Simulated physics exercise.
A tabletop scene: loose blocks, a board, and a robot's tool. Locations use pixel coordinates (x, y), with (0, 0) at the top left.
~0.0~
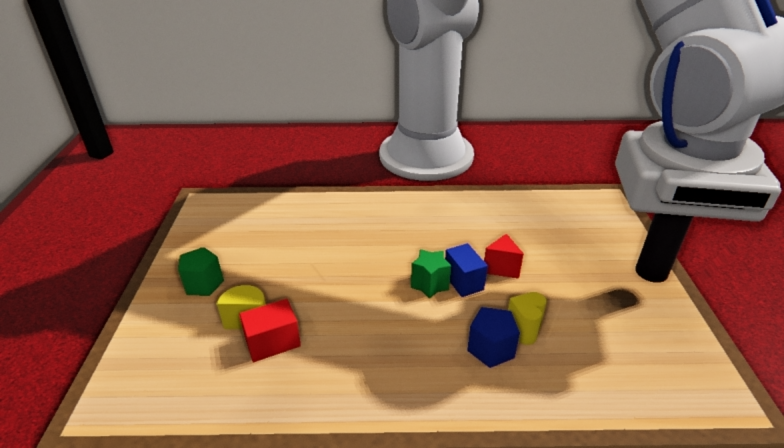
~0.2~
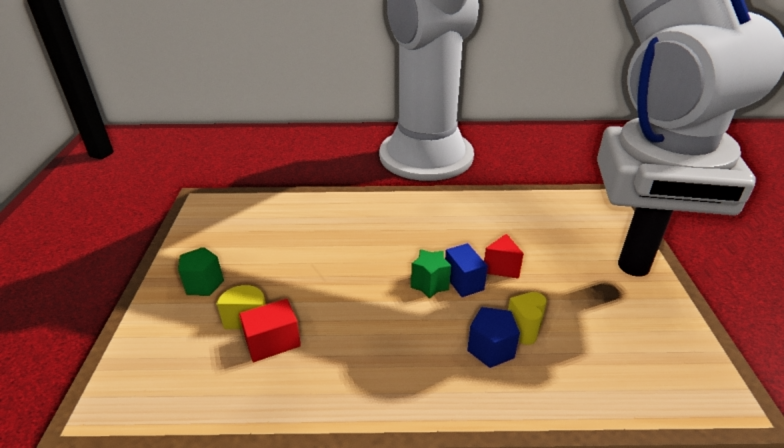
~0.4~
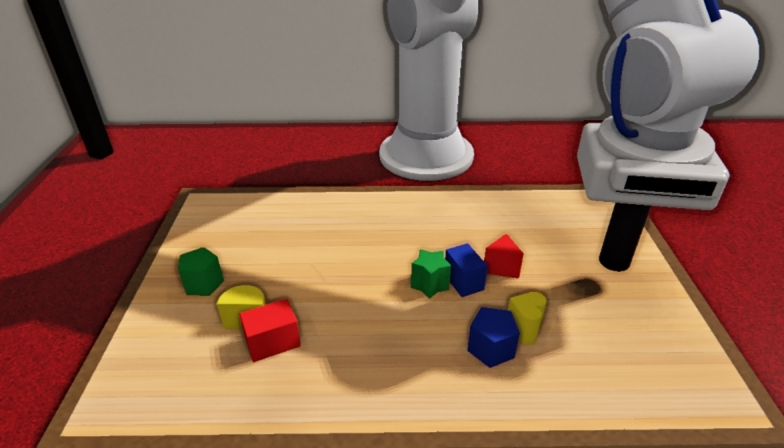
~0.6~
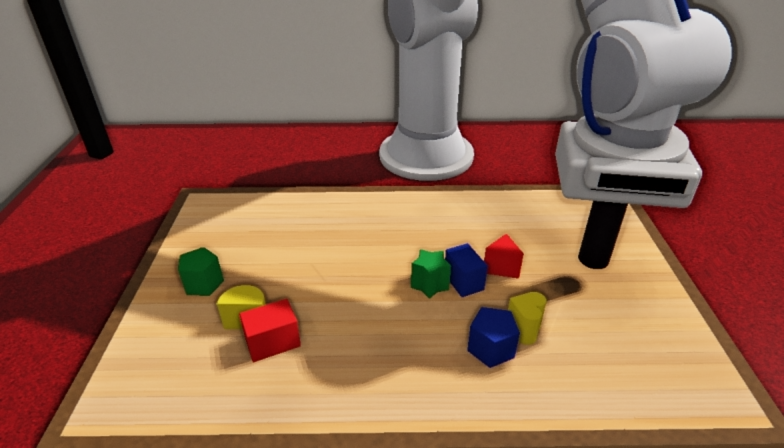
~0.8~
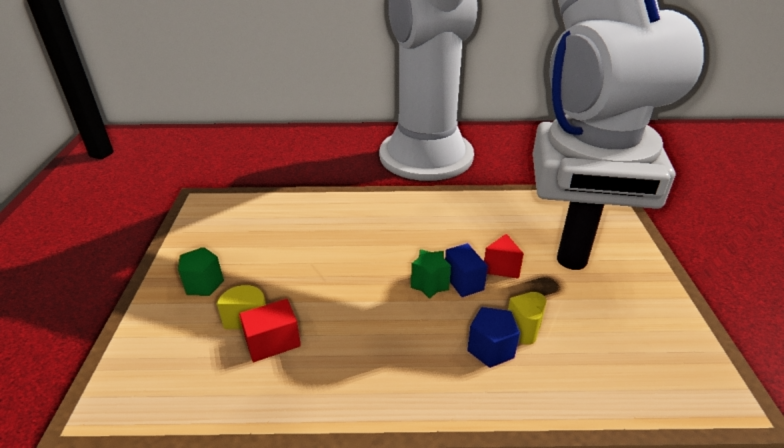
A light wooden tabletop on a red floor against grey walls is seen from a fixed, raised view in front. A green block, a yellow block and a red block sit at left, a green star, blue block and red triangular piece near the centre, and dark blue and yellow blocks below them. The robot arm at right moves its black tool steadily left, touching nothing, while the blocks stay still.
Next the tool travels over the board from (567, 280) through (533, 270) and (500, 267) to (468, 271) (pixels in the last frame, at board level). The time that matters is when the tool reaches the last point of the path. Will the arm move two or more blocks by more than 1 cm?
I'd say yes.
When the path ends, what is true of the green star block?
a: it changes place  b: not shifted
The one that fits is a, it changes place.
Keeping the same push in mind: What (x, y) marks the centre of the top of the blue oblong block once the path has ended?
About (442, 260).
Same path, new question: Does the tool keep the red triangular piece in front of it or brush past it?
I predict the tool still has it in front.
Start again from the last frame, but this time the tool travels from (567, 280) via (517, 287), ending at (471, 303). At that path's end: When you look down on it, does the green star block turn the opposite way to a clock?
No - that is not the case.
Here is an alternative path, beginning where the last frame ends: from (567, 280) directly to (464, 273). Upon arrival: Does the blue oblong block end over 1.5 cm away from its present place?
Yes, it checks out.
The first path, step by step. One third of the way, tool at (537, 251); nothing pushed yet.
Two thirds of the way, tool at (502, 248); green star block at (427, 260), turned 15° anticlockwise; blue oblong block at (461, 255), turned 20° anticlockwise; red triangular piece at (477, 243), turned 20° clockwise.
At the end, tool at (470, 252); green star block at (409, 267), turned 30° anticlockwise; blue oblong block at (442, 260), turned 35° anticlockwise; red triangular piece at (444, 243), turned 20° clockwise; yellow heart-shaped block unmoved.
